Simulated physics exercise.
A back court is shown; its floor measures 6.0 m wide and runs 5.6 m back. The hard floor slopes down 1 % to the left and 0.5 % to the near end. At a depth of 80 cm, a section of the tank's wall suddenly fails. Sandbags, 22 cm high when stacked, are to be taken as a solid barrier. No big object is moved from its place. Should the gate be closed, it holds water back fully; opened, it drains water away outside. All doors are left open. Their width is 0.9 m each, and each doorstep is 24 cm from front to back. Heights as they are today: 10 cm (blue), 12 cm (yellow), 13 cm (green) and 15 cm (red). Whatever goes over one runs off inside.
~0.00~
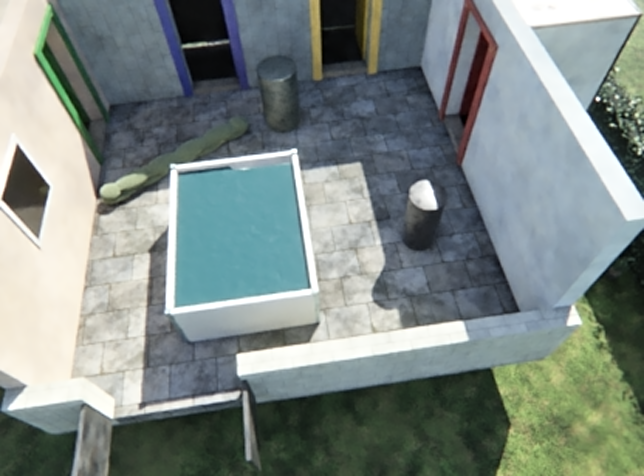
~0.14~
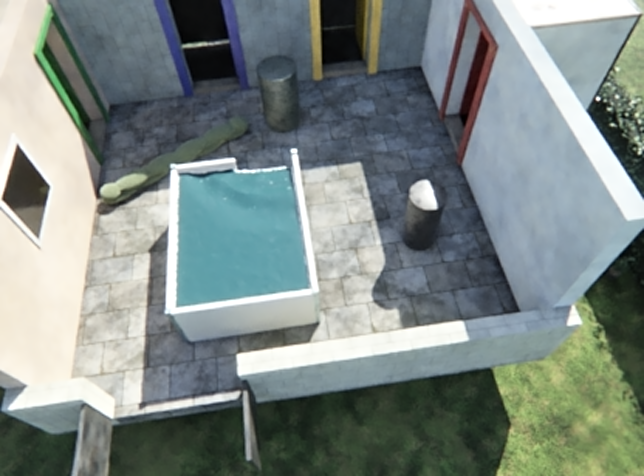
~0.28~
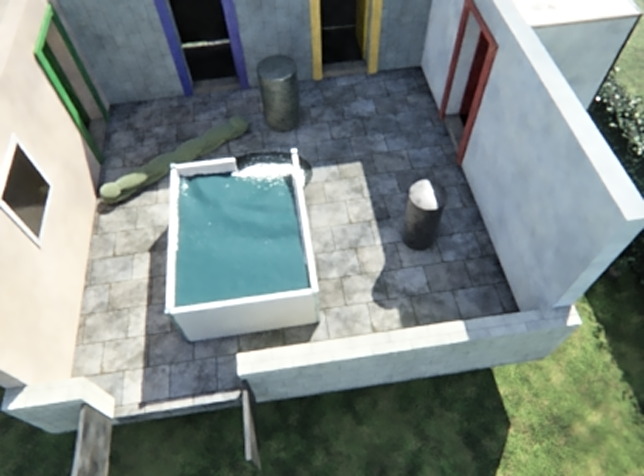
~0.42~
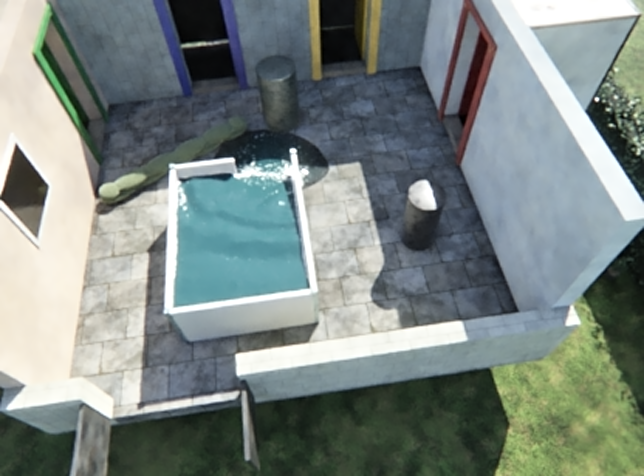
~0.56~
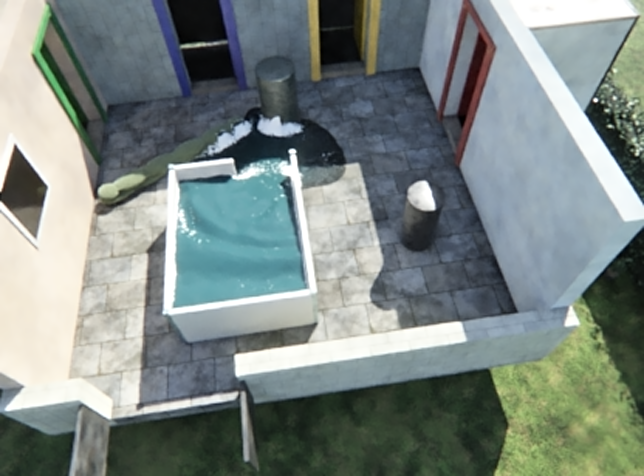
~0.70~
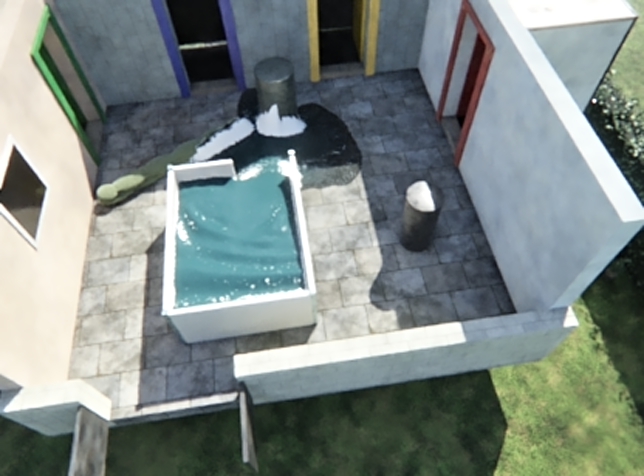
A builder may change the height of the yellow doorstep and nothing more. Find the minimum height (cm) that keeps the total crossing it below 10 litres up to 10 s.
The minimum is roughly 15 cm.
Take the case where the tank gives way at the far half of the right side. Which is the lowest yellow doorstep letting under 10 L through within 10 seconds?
Minimum height: Approx. 15 cm.
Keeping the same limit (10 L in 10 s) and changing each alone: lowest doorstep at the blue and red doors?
About 21 cm at blue and about 12.5 cm at red.
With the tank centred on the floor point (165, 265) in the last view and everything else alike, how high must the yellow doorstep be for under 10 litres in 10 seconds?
Then roughly 8.5 cm.
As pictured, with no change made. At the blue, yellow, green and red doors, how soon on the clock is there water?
Blue at 1.1 seconds, yellow at 1.1 seconds, green at 2.6 seconds, red at 2.2 seconds.
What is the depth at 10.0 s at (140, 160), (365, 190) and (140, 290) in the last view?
Some 9, 2 and 6 cm.
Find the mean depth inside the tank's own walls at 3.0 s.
Average depth: Approx. 40 cm.
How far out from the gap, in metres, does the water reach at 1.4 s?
About 3.6 metres out.
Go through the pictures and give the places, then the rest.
In the first picture, still water, 80 cm deep, in the tank at (239, 227); the yellow door at (346, 28) is dry.
In the second picture, the front is at a hidden place, 0.3 m from the gap on the far side; 0.2 m2 of floor is wet, 80 cm left at the back.
In the third picture, water pours out on the far side and has run 0.9 m, to a hidden place; about 12 cm deep outside, 80 cm at the back.
In the fourth picture, water pours out on the far side and has run 1.4 m, to (257, 134); about 8 cm deep outside, 80 cm at the back.
In the fifth picture, the front is at (257, 111), 2.0 m from the gap on the far side; 3.0 m2 of floor is wet, 79 cm left at the back.
In the sixth picture, the gap is on the far side, the front 2.6 m out at (251, 93); the back of the tank holds 73 cm; 1.0 m in a straight line remain to the yellow door at (343, 30).
After 1.4 s water covers 30 % of the floor, deepest (47 cm) near (276, 140); 8 cm at the yellow door, 0 litres in over its 12 cm doorstep.
After 3.0 s water covers 50 % of the floor, deepest (31 cm) near (276, 140); 16 cm at the yellow door, 15 litres in over its 12 cm doorstep.
After 10.0 s water covers 95 % of the floor, deepest (18 cm) near (107, 106); 7 cm at the yellow door, 42 litres in over its 12 cm doorstep.
At the yellow door as built, the water arrived by 1.1 s and peaked near 17 cm at 3.6 s.
Run again over the same 10 s with other heights there, 19 litres in over 14 cm, 1 litre over 19 cm. The limit of 10 litres is kept from about 15 cm up.
